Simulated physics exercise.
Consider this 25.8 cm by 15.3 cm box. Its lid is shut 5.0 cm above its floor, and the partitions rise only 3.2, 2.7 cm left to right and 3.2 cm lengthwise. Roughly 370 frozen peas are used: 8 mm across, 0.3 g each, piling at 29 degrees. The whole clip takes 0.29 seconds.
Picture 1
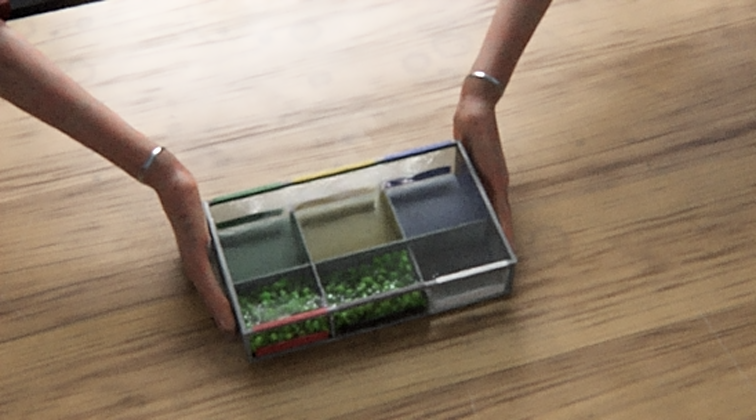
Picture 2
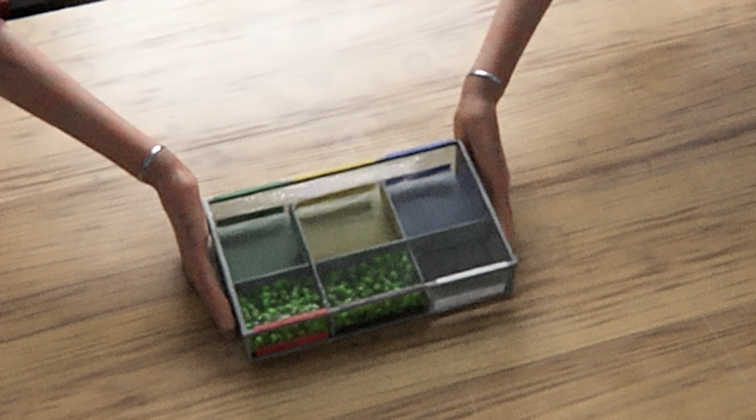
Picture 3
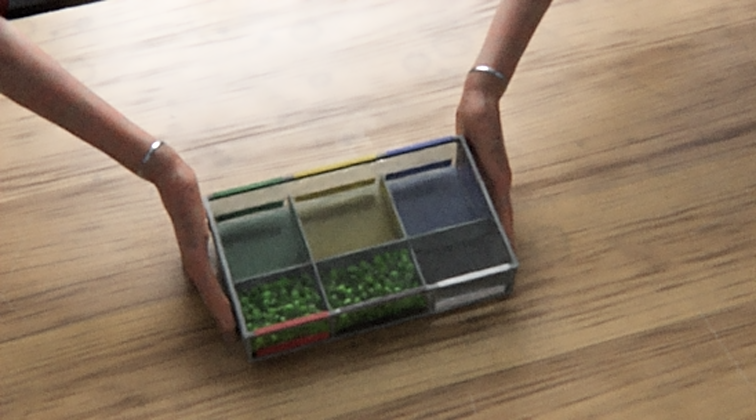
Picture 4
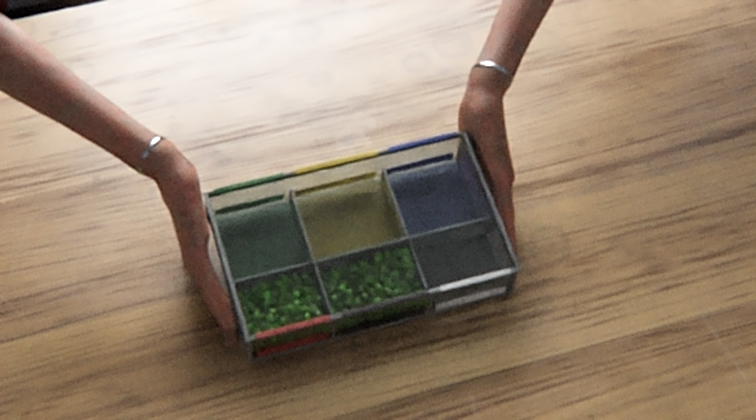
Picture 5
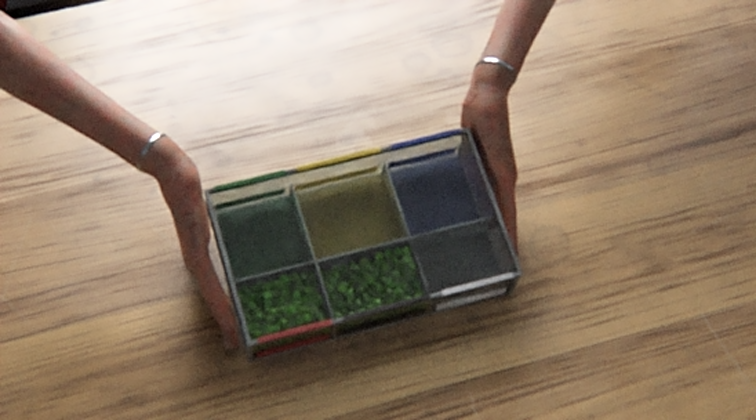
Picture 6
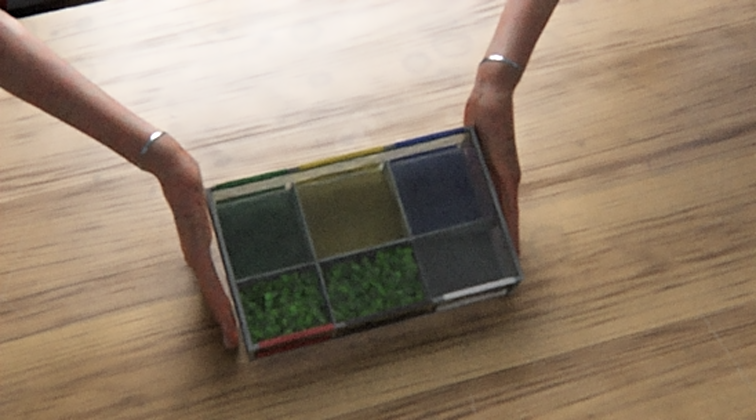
Two hands held a clear six-compartment box with green pellets in its two front-left sections, then gradually tilted it toward the front, its right front corner lowest, while the pellets stayed in those sections.
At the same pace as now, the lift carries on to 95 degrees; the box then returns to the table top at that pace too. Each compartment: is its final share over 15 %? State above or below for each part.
Red compartment: Above. Blue compartment: Below. Green compartment: Below. Yellow compartment: Below. White compartment: Below. Black compartment: Above.
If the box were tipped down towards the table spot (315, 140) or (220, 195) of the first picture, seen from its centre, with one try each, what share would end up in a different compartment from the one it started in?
Approximately 60 percent, then 40 percent.
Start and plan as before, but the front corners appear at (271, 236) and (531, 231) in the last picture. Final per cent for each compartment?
Result - red: 25 %; blue: 55 %; green: 0 %; yellow: 0 %; white: 10 %; black: 10 %.
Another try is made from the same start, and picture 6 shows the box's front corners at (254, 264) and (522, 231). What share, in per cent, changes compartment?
About 65 per cent.
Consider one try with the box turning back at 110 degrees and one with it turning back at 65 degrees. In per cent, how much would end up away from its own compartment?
I'd expect close to 5 and then close to 0 per cent.
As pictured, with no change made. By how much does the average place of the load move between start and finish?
Roughly 1.0 cm.
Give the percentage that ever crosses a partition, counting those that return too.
That share comes to about 5 per cent.
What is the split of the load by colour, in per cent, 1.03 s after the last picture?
Red 50 %, blue 0 %, green 0 %, yellow 0 %, white 0 %, black 50 %.
Then, 1.03 s after the last picture, tilt 95 degrees; red 50 %, black 50 %.
Then, 1.71 s after the last picture, tilt 42 degrees; red 50 %, black 50 %.
Then, 2.43 s after the last picture, tilt 0 degrees; red 50 %, black 50 %.
In the end, red 50 %, blue 0 %, green 0 %, yellow 0 %, white 0 %, black 50 %.
